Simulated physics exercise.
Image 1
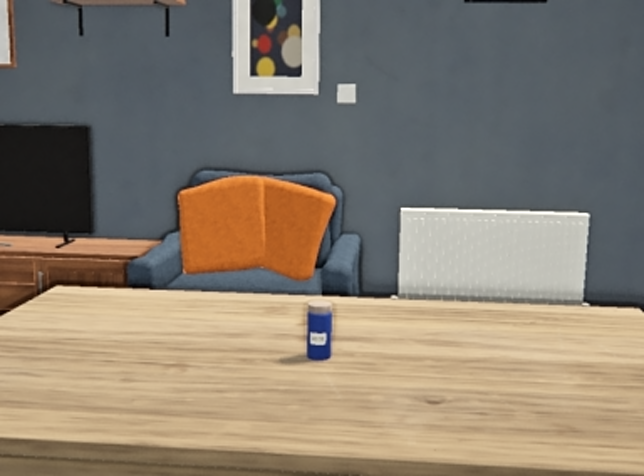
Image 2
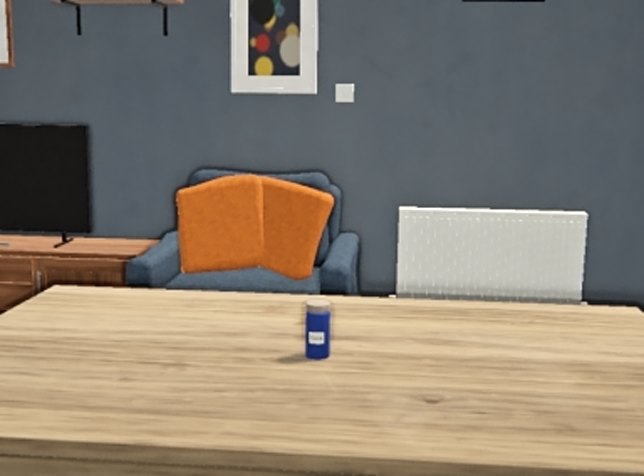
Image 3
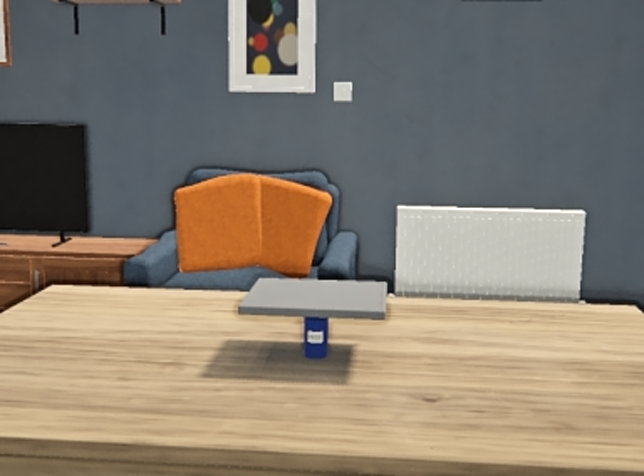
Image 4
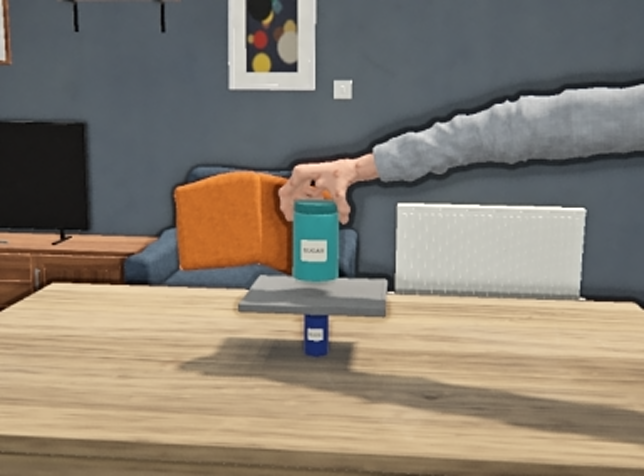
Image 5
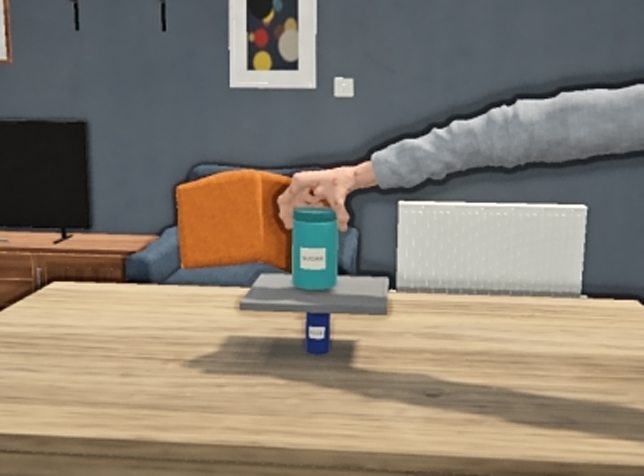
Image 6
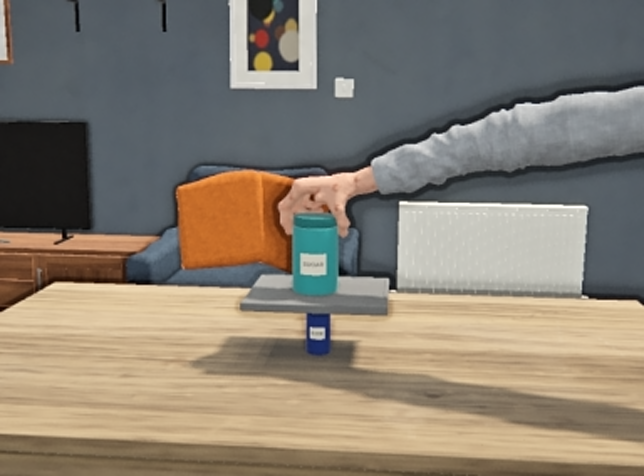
A gray slab appears on top of a small blue shaker standing on a wooden table, and then a hand reaching in from the right lowers a turquoise jar onto the slab, keeping hold of its top.
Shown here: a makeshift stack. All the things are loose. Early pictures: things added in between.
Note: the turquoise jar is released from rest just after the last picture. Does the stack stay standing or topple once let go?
Result: Steady.
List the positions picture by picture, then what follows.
In the first frame, the last thing is not in view yet; blue shaker (319, 330).
In the second frame, the last thing is not in view yet; blue shaker (318, 329).
In the third frame, the last thing is not in view yet; blue shaker (316, 328).
The fourth frame shows on its way; turquoise jar (316, 239); blue shaker (316, 326).
The fifth frame shows on its way; turquoise jar (315, 247); blue shaker (318, 324).
The sixth frame shows set down, still held; turquoise jar (315, 253); blue shaker (319, 325).
Then, 0.30 s on from there, no change.
Then, 0.70 s on from there, turquoise jar resting near (315, 253).
In the end, all 3 unmoved. At the end, from the last picture's camera, turquoise jar near (315, 253). The stack holds.
